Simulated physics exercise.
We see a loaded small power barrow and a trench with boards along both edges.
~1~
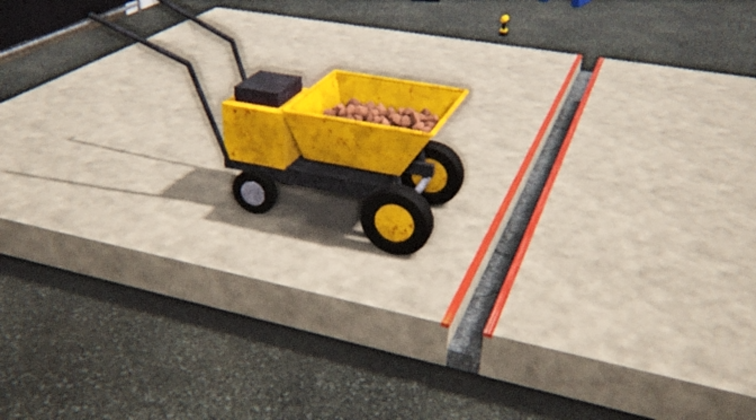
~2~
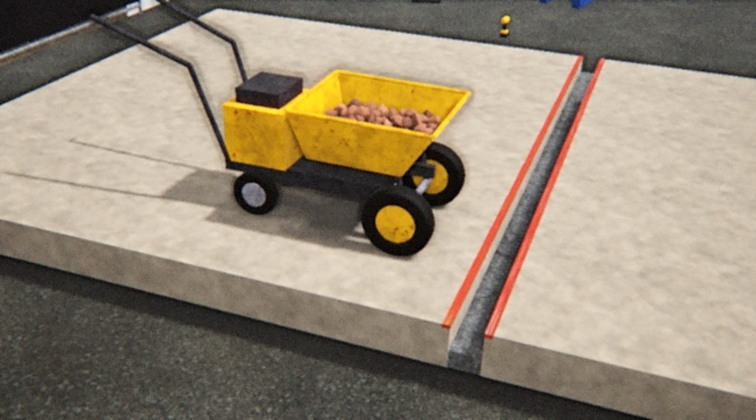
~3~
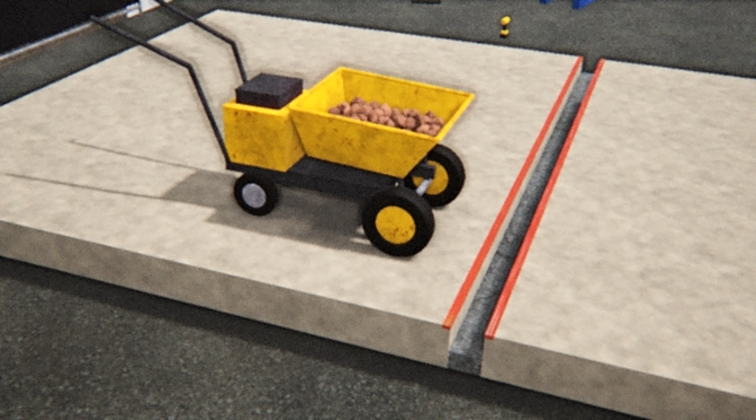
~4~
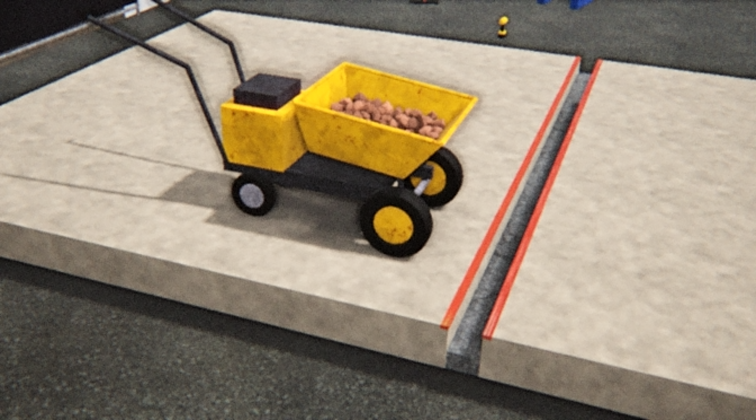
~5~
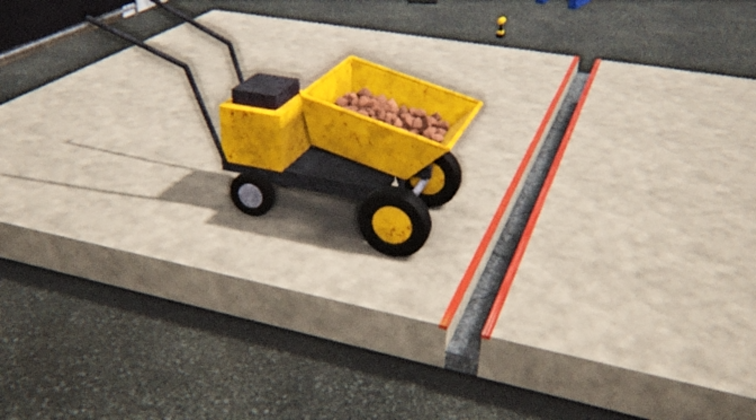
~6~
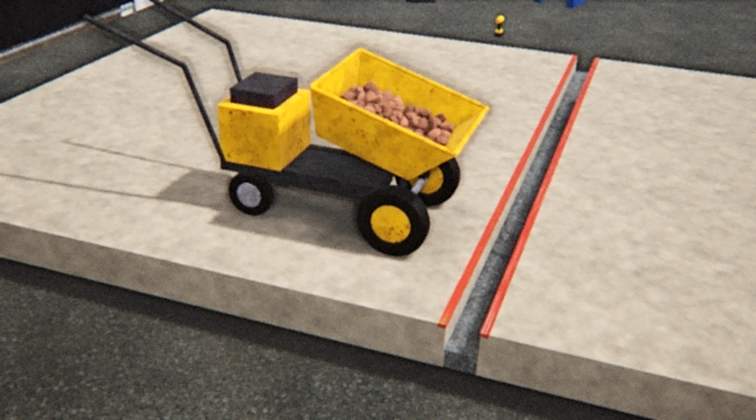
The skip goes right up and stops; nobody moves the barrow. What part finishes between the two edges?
Between the edges lies under half of the load.
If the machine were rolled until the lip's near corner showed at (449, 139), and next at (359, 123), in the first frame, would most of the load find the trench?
First less than half, then the smaller part.
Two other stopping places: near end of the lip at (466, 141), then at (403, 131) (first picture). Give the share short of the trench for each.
In turn 0 and 10 in a hundred.
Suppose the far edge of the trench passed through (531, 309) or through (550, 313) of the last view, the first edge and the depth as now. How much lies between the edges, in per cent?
Near 90 % and 100 %.
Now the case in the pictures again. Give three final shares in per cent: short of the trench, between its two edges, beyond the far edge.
Short: 0 %, between: 35 %, beyond: 45 %.
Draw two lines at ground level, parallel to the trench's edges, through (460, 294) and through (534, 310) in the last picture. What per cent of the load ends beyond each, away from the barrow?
About 80 and 20 per cent.
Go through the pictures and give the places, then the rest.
The first frame shows lip of the skip at (431, 136), level; top of the load at (368, 119), lumps of rubble; first edge of the trench at (461, 292); far edge at (502, 301), the trench under half as wide as the skip, and about as deep as wide.
The second frame shows lip of the skip at (433, 137), level; top of the load at (370, 120).
The third frame shows lip of the skip at (438, 140), tipped barely; top of the load at (363, 119).
The fourth frame shows lip of the skip at (442, 144), tipped a little; top of the load at (365, 117).
The fifth frame shows lip of the skip at (448, 149), tipped a little; top of the load at (361, 114).
The sixth frame shows lip of the skip at (455, 155), tipped clearly; top of the load at (359, 104); first edge of the trench at (457, 292); far edge at (498, 301).
Soon, skip tipped steeply; all in the skip.
A while on, skip tipped right over; nearly all in the skip; a stray few in or heaped over the trench; a small part beyond it.
Towards the end, skip tipped right over; about a third in the skip; about a quarter in or heaped over the trench; about half beyond it.
Finally, skip tipped right over; about a quarter in the skip; about a third in or heaped over the trench; about half beyond it.
